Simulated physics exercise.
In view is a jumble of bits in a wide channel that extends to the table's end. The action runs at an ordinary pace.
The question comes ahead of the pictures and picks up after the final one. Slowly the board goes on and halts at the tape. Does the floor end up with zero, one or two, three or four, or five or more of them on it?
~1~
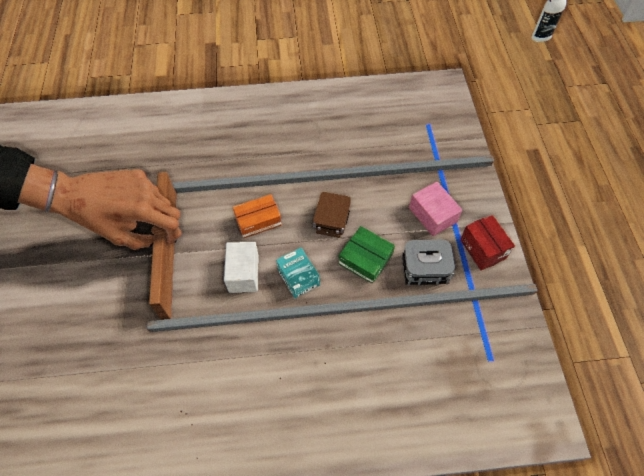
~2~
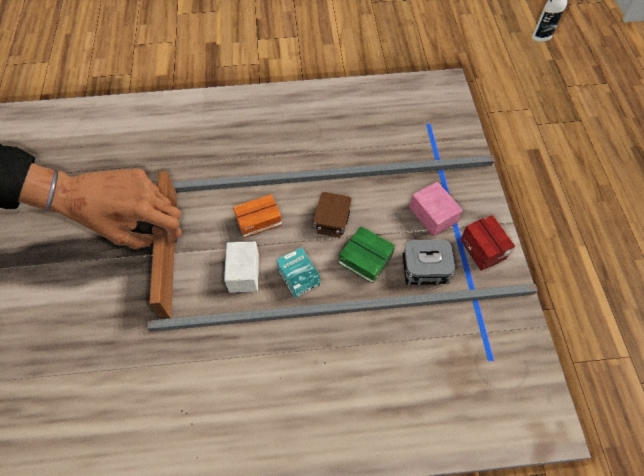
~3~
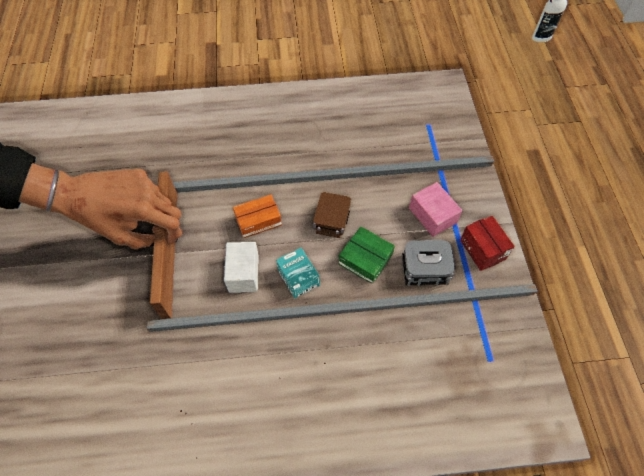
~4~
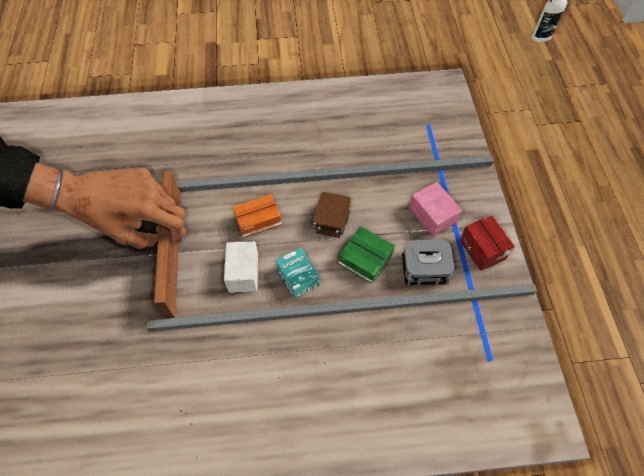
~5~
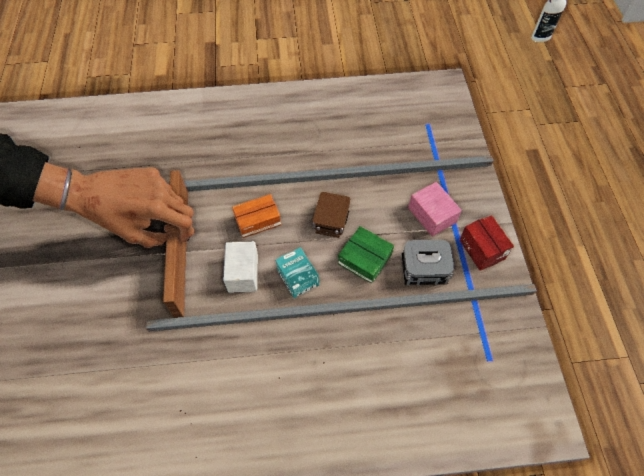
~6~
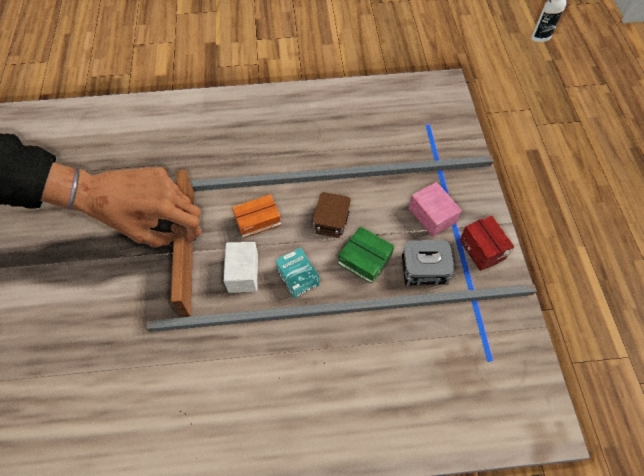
It ends up with three or four.
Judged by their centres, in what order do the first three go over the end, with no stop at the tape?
The red box, the pink block, then the grey case.
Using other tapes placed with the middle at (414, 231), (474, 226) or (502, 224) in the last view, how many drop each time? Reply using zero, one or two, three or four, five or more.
Going through the tapes in order, the count is one to two, then 5 or more, then 5 or more.
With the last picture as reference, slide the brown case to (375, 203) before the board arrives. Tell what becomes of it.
In the end the brown case ends up on top.
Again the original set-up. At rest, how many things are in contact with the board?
The count is 2.
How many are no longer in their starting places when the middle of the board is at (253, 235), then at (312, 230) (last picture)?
The number moved is 3 and then 6.
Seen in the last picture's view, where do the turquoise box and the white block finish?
(511, 262) and (478, 246).
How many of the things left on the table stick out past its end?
2.
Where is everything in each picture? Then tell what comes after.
Red box (487, 243); pink block (435, 209); grey case (427, 263); board (164, 243); tape (456, 228), in the first picture.
Pink block (435, 209); brown case (333, 215), in the second picture.
Grey case (427, 263); white block (242, 267), in the third picture.
Red box (486, 243); green box (366, 255), in the fourth picture.
Pink block (434, 209); board (177, 242), in the fifth picture.
Red box (486, 243); pink block (434, 209); grey case (427, 263); board (184, 241); tape (455, 228), in the sixth picture.
Soon after, none off yet; red box at rest near (486, 243); pink block at rest near (434, 209); grey case at rest near (427, 263).
After that, none off yet; red box displaced a little near (497, 242); pink block displaced a little near (441, 203); grey case displaced about its own width near (466, 262).
And then, none off yet; red box displaced about its own width near (524, 230); pink block displaced well along near (498, 191); grey case displaced well along near (512, 257).
In the end, the number that fall off is three or four; gone, grey case, pink block and red box.
